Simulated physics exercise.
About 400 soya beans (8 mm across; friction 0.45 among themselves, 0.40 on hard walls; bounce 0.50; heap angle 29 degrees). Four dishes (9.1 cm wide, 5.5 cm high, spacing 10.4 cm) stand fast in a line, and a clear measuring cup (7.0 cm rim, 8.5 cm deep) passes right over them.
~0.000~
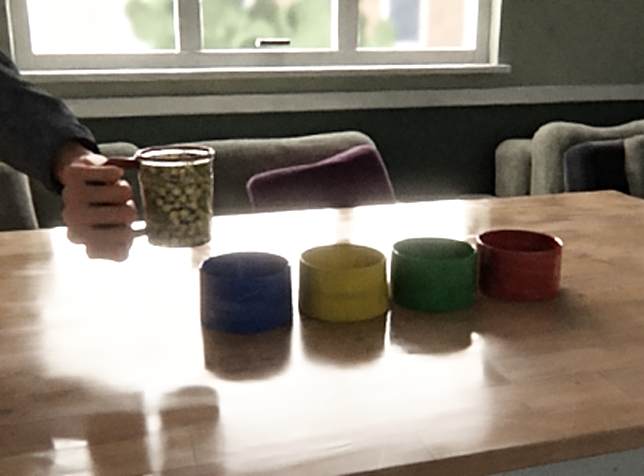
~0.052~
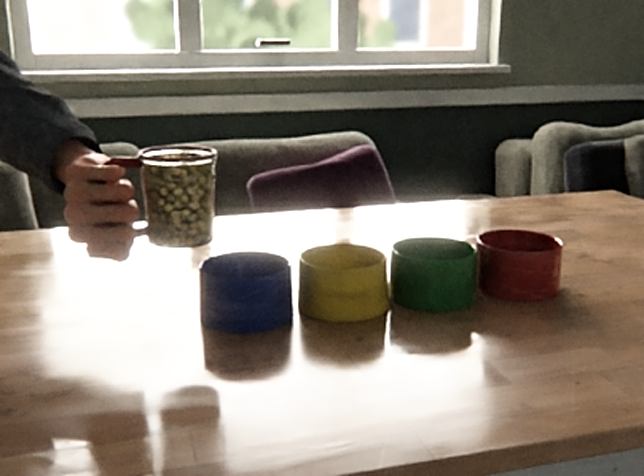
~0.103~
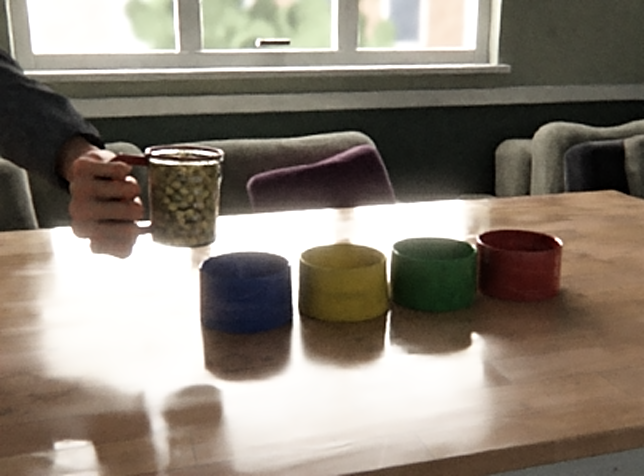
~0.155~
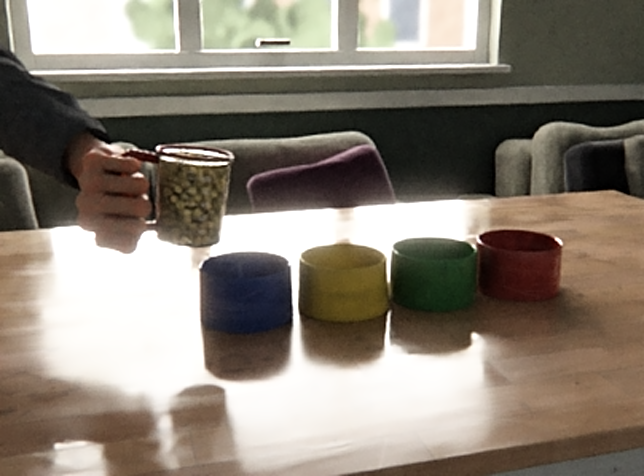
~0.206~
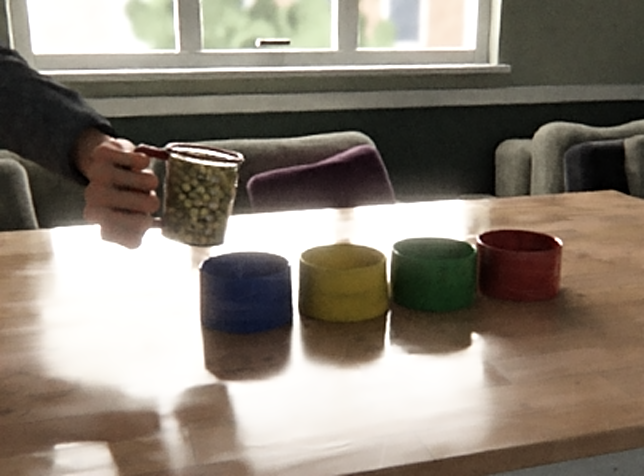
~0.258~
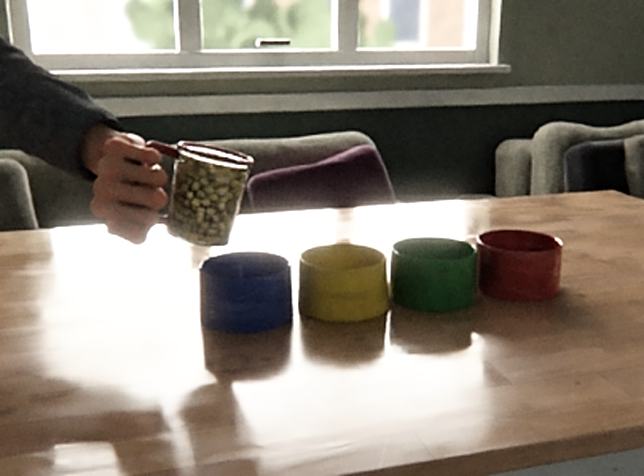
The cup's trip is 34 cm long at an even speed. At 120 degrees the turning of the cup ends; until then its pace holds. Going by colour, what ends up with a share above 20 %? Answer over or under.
Red dish: Under; blue dish: Under; green dish: Over; yellow dish: Under; on the counter: Under.
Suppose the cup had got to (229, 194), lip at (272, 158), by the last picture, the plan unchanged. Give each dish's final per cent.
Red 90, blue 0, green 0, yellow 0.
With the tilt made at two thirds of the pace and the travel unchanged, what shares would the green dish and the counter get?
Then: Green 10, counter 10.
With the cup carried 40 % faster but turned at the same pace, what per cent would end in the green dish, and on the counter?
Then: Green 10; counter 10.
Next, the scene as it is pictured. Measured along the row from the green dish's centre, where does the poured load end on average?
Some 1 cm to the right.
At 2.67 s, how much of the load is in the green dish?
About 90 per cent by then.
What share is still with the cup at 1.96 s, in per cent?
Some 0 per cent of the load.
After 1.28 s, tilt 90 degrees; cup holds 90 %, green 5 %.
After 1.96 s, tilt 120 degrees; cup holds 0 %, green 90 %.
Then, at 2.67 s, tilt 120 degrees; cup holds 0 %, green 90 %.
In the end, at 3.0 s, red 0 %, blue 0 %, green 90 %, yellow 0 %, counter 10 %.
